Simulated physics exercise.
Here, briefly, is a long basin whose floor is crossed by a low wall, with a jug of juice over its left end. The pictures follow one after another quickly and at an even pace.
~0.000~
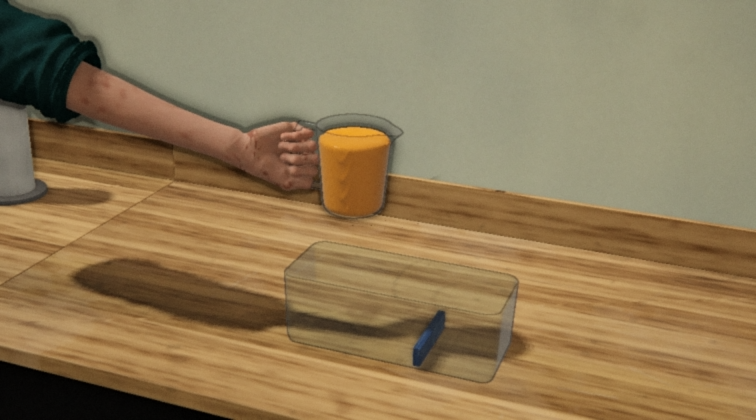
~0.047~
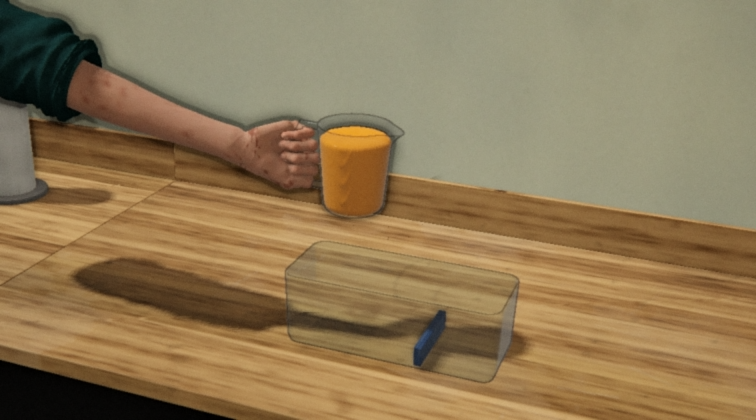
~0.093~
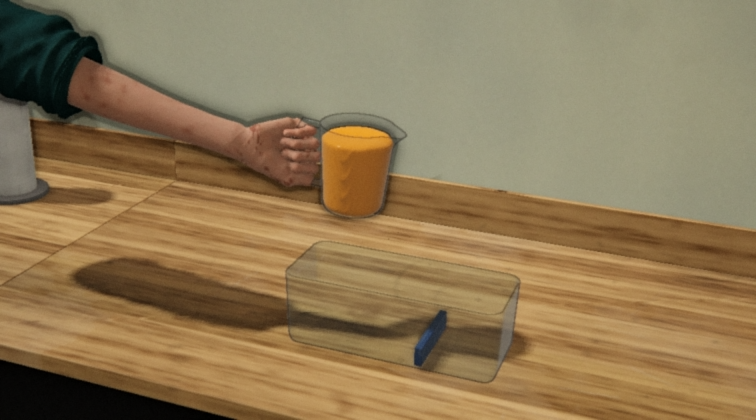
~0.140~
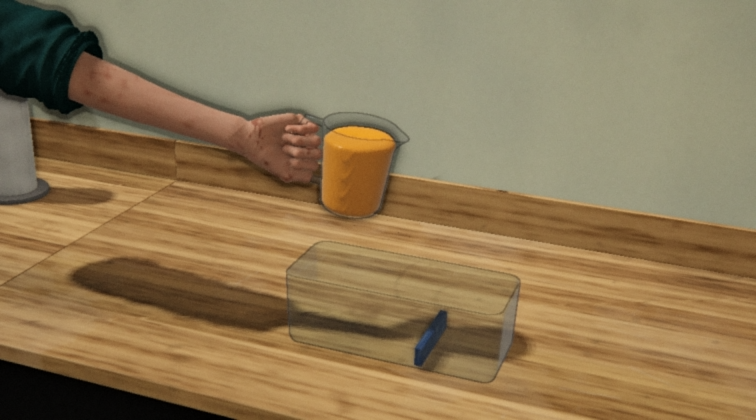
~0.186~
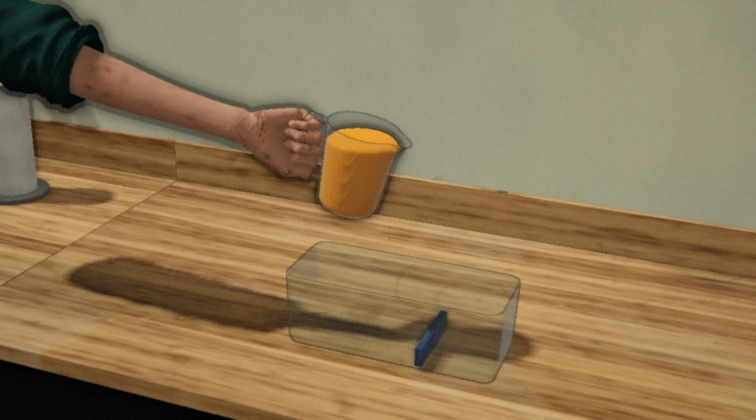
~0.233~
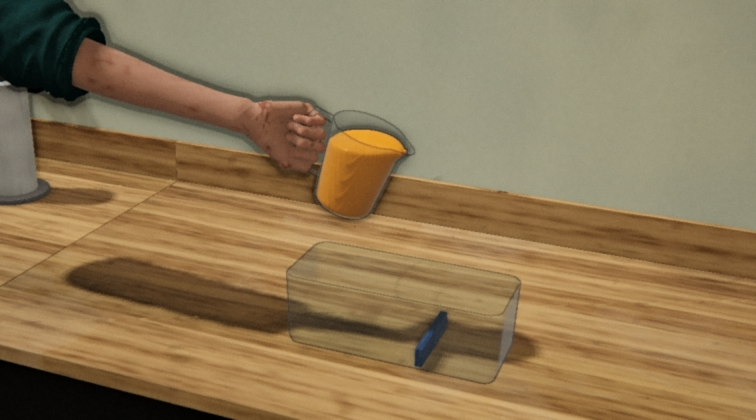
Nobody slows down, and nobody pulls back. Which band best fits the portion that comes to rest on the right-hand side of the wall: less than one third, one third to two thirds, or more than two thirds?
It is one third to two thirds.
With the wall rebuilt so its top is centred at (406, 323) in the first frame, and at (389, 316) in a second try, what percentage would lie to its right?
I'd expect near 85 percent the first time and near 90 percent the next.
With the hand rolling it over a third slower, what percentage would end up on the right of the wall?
Roughly 55 percent.
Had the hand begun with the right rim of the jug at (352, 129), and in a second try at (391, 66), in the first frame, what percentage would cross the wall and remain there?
You'd get 15 percent from the first and 50 percent from the second.
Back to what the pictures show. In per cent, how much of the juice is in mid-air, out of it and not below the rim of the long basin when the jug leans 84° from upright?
That comes to near 25 percent.
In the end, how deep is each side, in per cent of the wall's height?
Once it is still, the left part shows 40 per cent and the right part 90.
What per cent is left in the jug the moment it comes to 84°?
Roughly 65 %.
A moment on, the jug is tipped on its side and 67 per cent is still to pour, 0 is left of the wall and 10 right of it.
Next, the jug is tipped right over and 12 per cent is still to pour, 17 is left of the wall and 53 right of it.
Then the jug is tipped right over and 0 per cent is still to pour, 37 is left of the wall and 60 right of it.
Later the jug is tipped right over and 0 per cent is still to pour, 45 is left of the wall and 53 right of it.
In the end 46 per cent lies left of the wall, 52 right of it and 2 outside.
